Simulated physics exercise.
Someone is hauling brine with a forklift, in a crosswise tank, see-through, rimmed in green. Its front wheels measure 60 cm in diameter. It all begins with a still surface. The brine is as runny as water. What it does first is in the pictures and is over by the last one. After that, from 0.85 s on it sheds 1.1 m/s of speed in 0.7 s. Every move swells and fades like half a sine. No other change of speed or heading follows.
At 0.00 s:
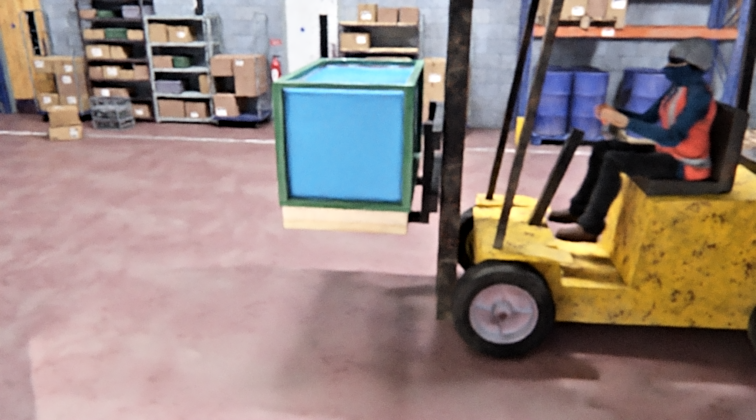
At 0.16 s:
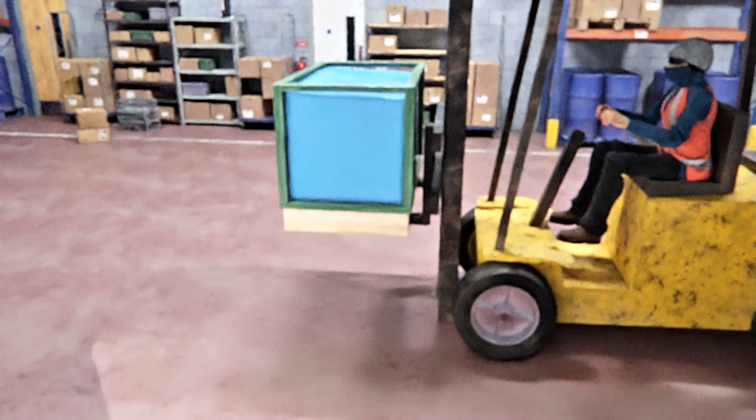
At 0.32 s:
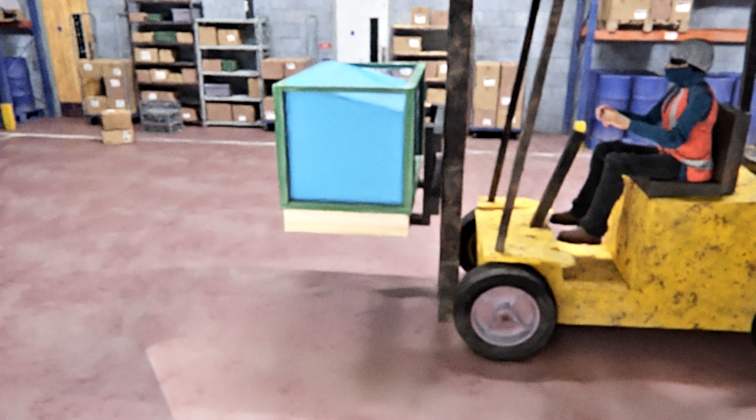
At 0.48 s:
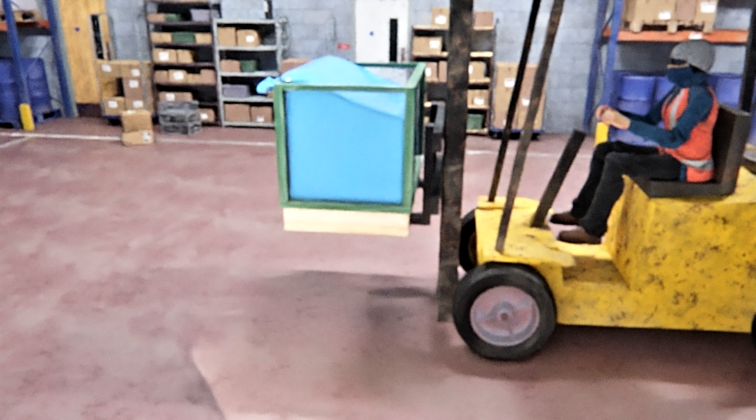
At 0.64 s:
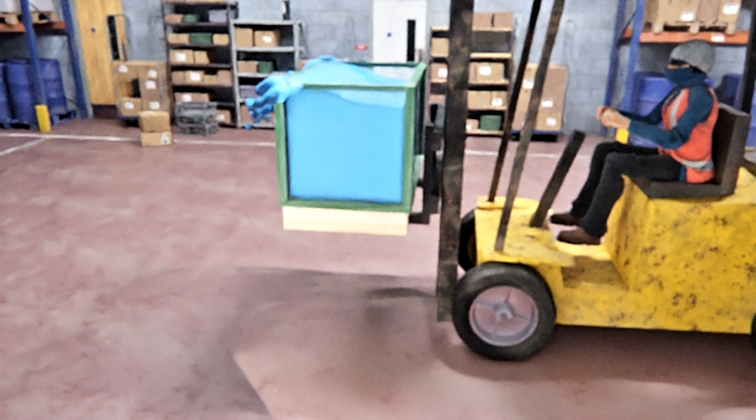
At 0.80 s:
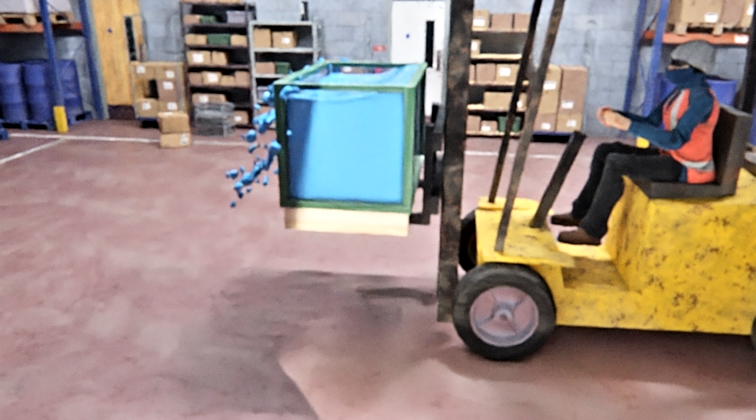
In a warehouse, a masked driver on a yellow forklift carries a green-rimmed tank, its blue liquid surging and splashing over the left side.
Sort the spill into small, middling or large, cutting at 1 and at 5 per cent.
The loss is large.
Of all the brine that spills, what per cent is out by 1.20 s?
Some 20 per cent by then.
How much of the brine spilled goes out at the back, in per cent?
About 0 per cent.
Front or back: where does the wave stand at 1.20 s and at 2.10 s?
At the front, then the back.
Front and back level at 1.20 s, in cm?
About 64 cm in front and 56 cm behind.
After 1.20 s front 63 cm, middle 59 cm, back 57 cm above the floor; the loss stands at 2 per cent, over the front.
After 1.60 s front 64 cm, middle 56 cm, back 48 cm above the floor; the loss stands at 4 per cent, over the front.
After 2.10 s front 49 cm, middle 57 cm, back 62 cm above the floor; the loss stands at 7 per cent, over the front.
After 4.53 s the loss stands at 8 per cent, over the front, 34 of 436 litres.
